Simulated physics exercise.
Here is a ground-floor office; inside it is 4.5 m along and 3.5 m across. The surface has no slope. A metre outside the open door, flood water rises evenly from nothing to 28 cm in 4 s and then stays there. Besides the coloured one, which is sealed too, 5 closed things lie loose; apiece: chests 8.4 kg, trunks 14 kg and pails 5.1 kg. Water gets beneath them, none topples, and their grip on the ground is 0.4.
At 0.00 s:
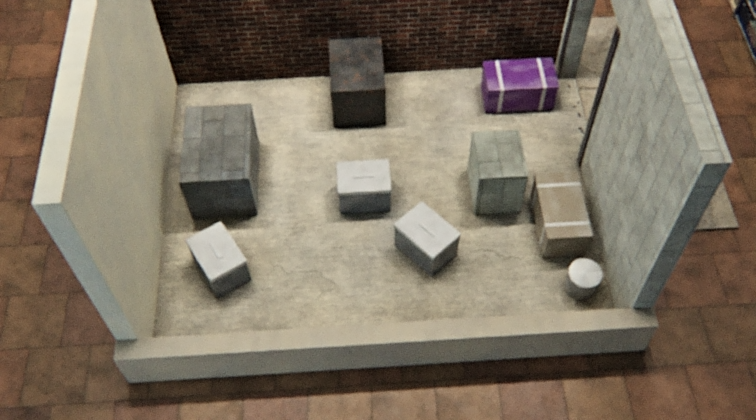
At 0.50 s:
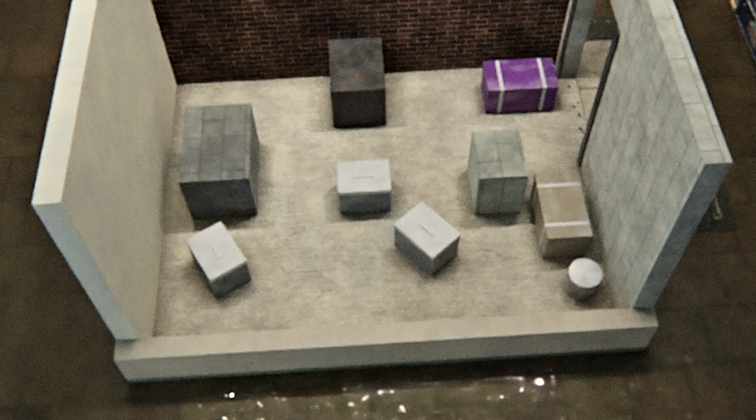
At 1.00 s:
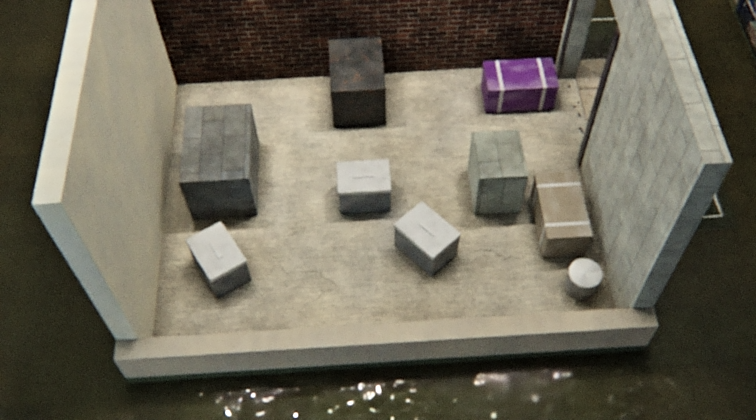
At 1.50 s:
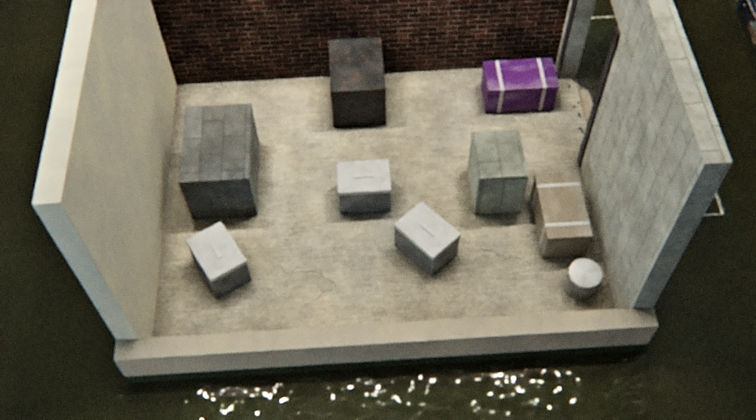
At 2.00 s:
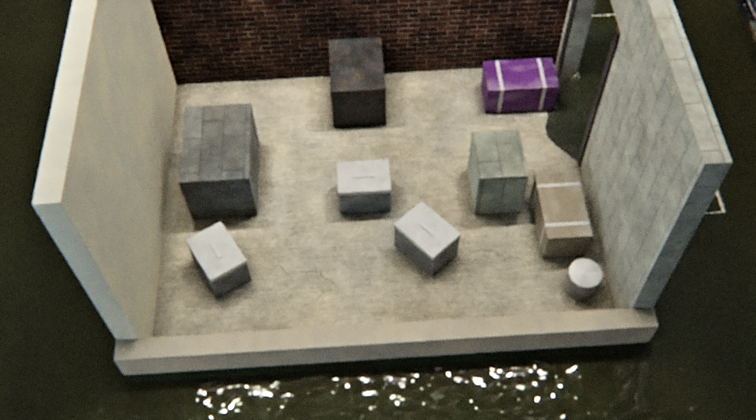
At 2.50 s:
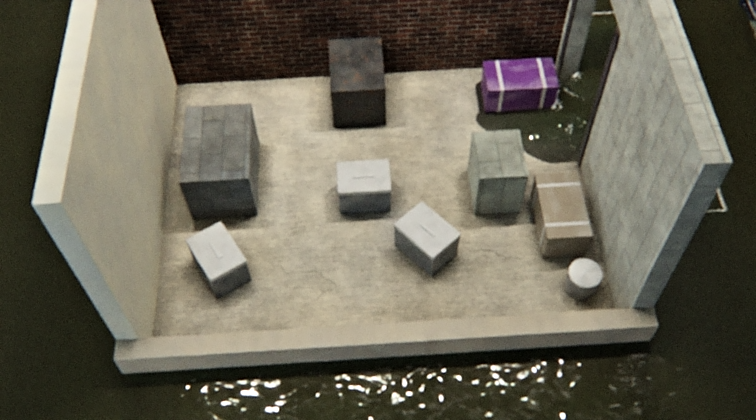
In a ground-floor office, dark water rose around the outside walls, then came in through the open doorway at the right and spread around the purple trunk, while nothing inside moved.
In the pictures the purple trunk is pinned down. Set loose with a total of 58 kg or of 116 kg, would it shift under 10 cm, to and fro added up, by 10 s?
I expect that only the larger load is enough.
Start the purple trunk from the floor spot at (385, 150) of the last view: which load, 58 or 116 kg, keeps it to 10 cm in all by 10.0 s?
It takes the larger.
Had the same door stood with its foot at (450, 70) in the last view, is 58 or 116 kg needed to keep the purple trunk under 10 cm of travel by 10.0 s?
Then only the larger load is enough.
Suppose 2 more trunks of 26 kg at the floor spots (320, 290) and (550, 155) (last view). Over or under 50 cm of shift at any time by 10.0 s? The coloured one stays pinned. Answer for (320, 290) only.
It is more.
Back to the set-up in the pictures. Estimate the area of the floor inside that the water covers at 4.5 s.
Roughly 6.5 m2.
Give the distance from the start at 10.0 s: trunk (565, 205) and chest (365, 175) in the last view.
In that order: 80 cm, 120 cm.
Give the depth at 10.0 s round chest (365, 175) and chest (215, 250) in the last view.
About 11 and 11 cm.
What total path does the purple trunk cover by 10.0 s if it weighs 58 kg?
About 250 cm.
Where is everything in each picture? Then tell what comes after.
In the first picture, the purple trunk at (521, 74), on the bottom; water covers 0.0 m2; 0 of 6 have shifted.
In the second picture, the purple trunk at (521, 74), on the bottom; water covers 0.0 m2; 0 of 6 have shifted.
In the third picture, the purple trunk at (521, 74), on the bottom; water covers 0.0 m2; 0 of 6 have shifted.
In the fourth picture, the purple trunk at (521, 74) rests on the ground; water covers 0.0 m2; 0 of 6 have shifted.
In the fifth picture, the purple trunk at (521, 74), on the bottom; water covers 0.2 m2; 0 of 6 have shifted.
In the sixth picture, the purple trunk at (521, 74), on the bottom; 0.6 m2 under water; 0 of 6 have shifted.
After 3.5 s the purple trunk would be 0 cm from its start with 58 kg and 0 cm from its start with 116 kg; 8 cm of water round it then.
After 4.5 s the purple trunk would be 19 cm from its start with 58 kg and 0 cm from its start with 116 kg; 10 cm of water round it then.
After 7.0 s the purple trunk would be 95 cm from its start with 58 kg and 0 cm from its start with 116 kg; 13 cm of water round it then.
After 10.0 s the purple trunk would be 244 cm from its start with 58 kg and 0 cm from its start with 116 kg; 13 cm of water round it then.
